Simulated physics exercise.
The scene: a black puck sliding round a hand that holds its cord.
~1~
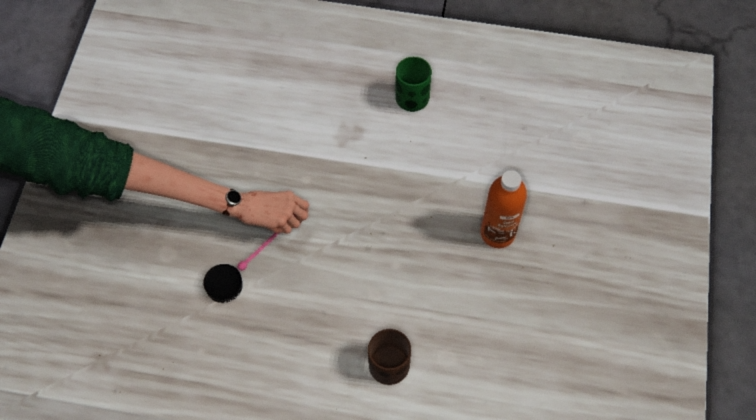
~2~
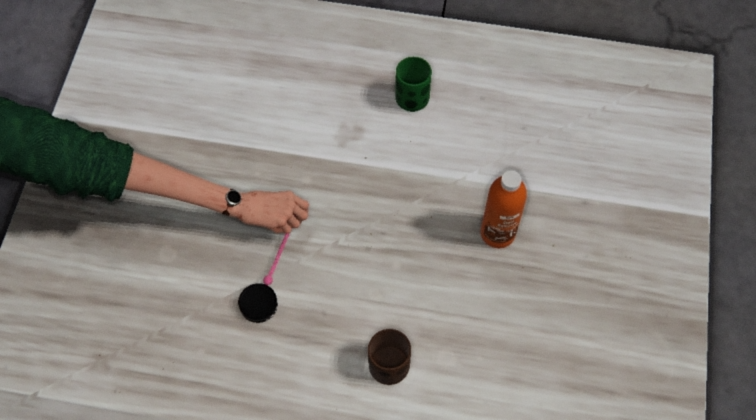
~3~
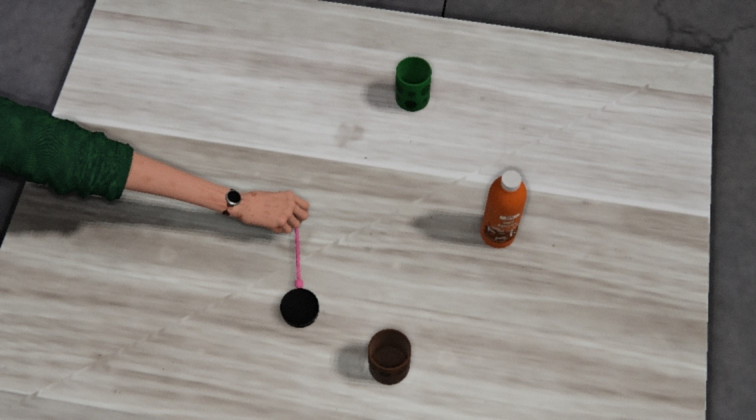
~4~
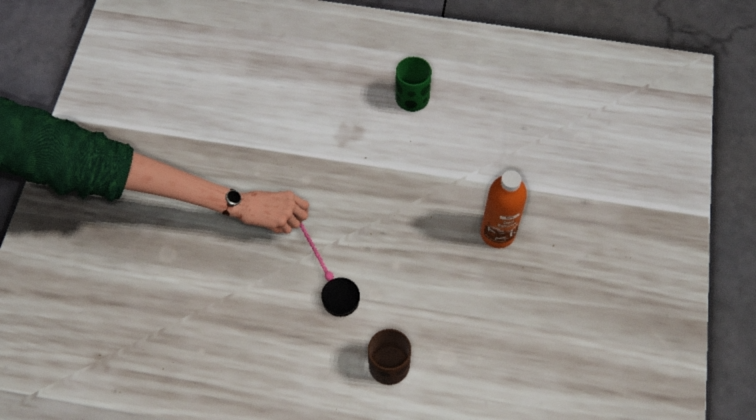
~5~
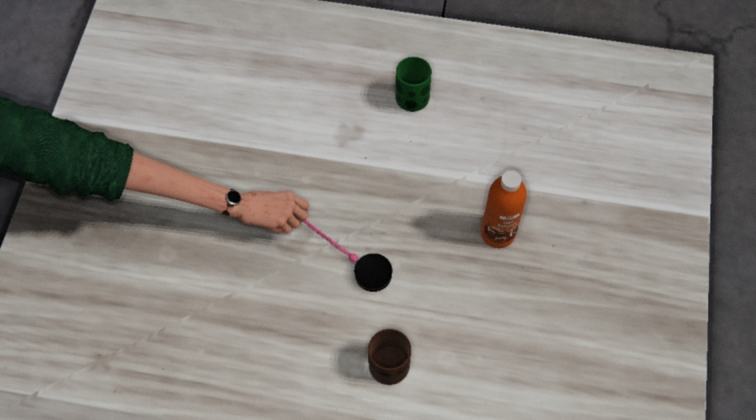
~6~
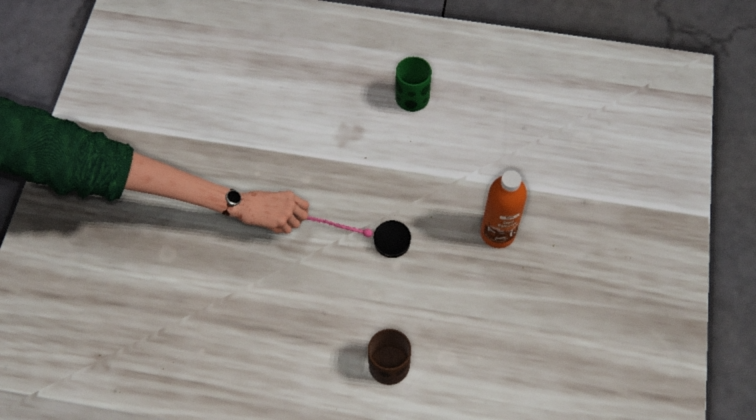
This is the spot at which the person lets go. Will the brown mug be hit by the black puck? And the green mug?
As for the outcome, the brown mug will not be hit, the green mug will be hit.
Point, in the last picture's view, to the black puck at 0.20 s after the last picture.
Somewhere about (411, 116), I'd say.
Then, 0.08 s on from there, puck near (403, 171).
Then, 0.20 s on from there, puck near (410, 117); green mug pushed aside.
In the end, puck near (411, 115); green mug pushed aside. The brown mug remains clear and the green mug takes the knock.
